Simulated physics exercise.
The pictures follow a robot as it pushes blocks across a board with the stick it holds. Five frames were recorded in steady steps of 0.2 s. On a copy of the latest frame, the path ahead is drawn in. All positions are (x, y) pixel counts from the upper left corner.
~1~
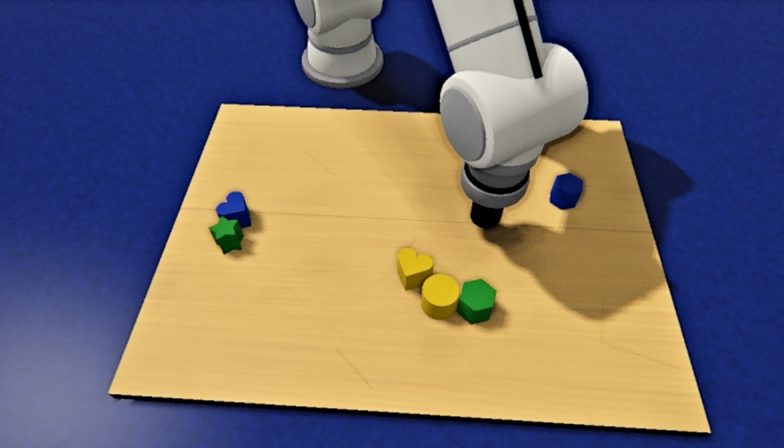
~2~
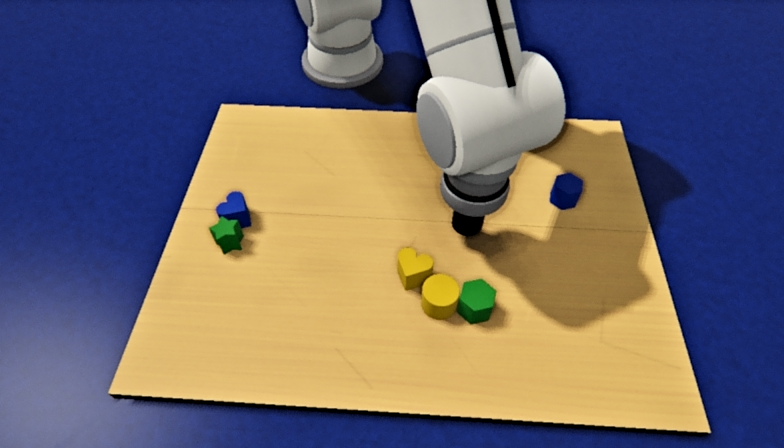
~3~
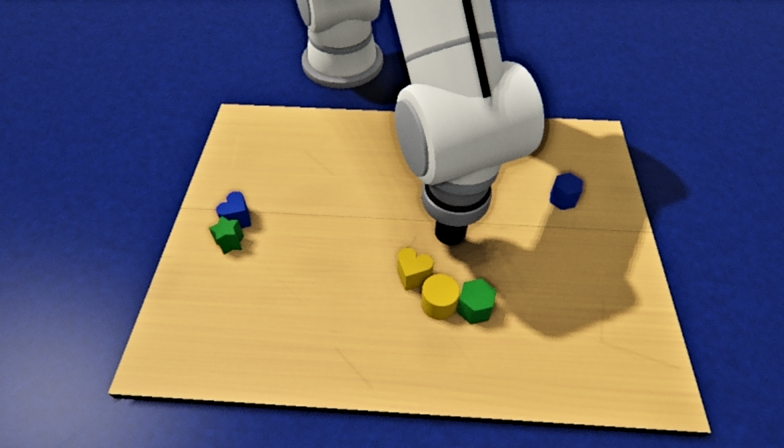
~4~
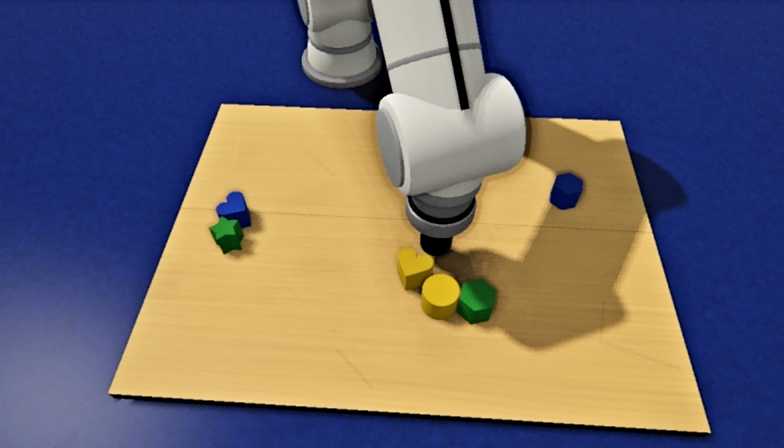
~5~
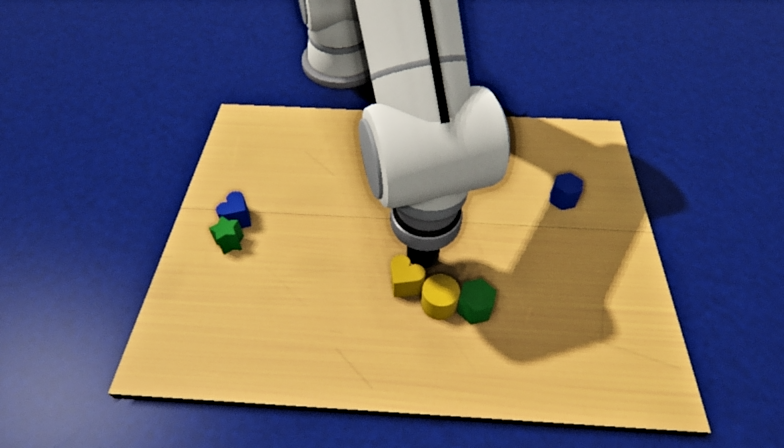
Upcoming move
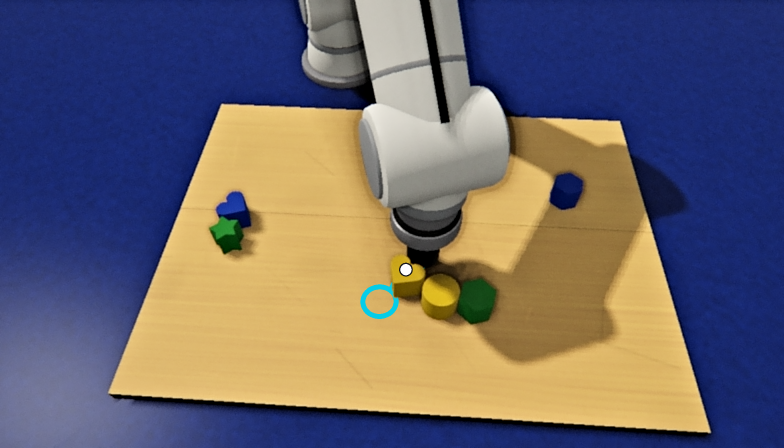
A robot arm moved its black-tipped end down and to the left across a wooden board of small coloured blocks, then nudged the yellow heart slightly away from its spot near the yellow cylinder.
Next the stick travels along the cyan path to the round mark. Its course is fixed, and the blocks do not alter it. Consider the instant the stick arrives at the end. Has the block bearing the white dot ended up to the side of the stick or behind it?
Going by the path, no.
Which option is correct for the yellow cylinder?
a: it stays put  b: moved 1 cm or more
My answer is option a.
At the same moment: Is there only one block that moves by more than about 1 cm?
My answer is yes.
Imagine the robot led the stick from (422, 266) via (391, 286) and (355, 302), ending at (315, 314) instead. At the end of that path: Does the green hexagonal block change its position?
It seems not.
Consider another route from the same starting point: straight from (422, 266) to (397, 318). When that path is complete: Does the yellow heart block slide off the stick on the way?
No, that is not what happens.
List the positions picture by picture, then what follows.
The first picture shows stick's lower end (485, 217); yellow heart block (414, 261); yellow cylinder (441, 289).
The second picture shows stick (467, 224); blocks still.
The third picture shows stick (450, 233); blocks still.
The fourth picture shows stick (436, 243); blocks still.
The fifth picture shows stick (423, 255); yellow heart block (406, 270); yellow cylinder (441, 289).
Drawn move, from (422, 266) through (406, 276) and (391, 287) to (380, 301); the dot is on the yellow heart block.
The first path, step by step. Halfway along, stick (398, 271); yellow heart block (380, 287).
At the end, stick (379, 291); yellow heart block (360, 308); yellow cylinder still.
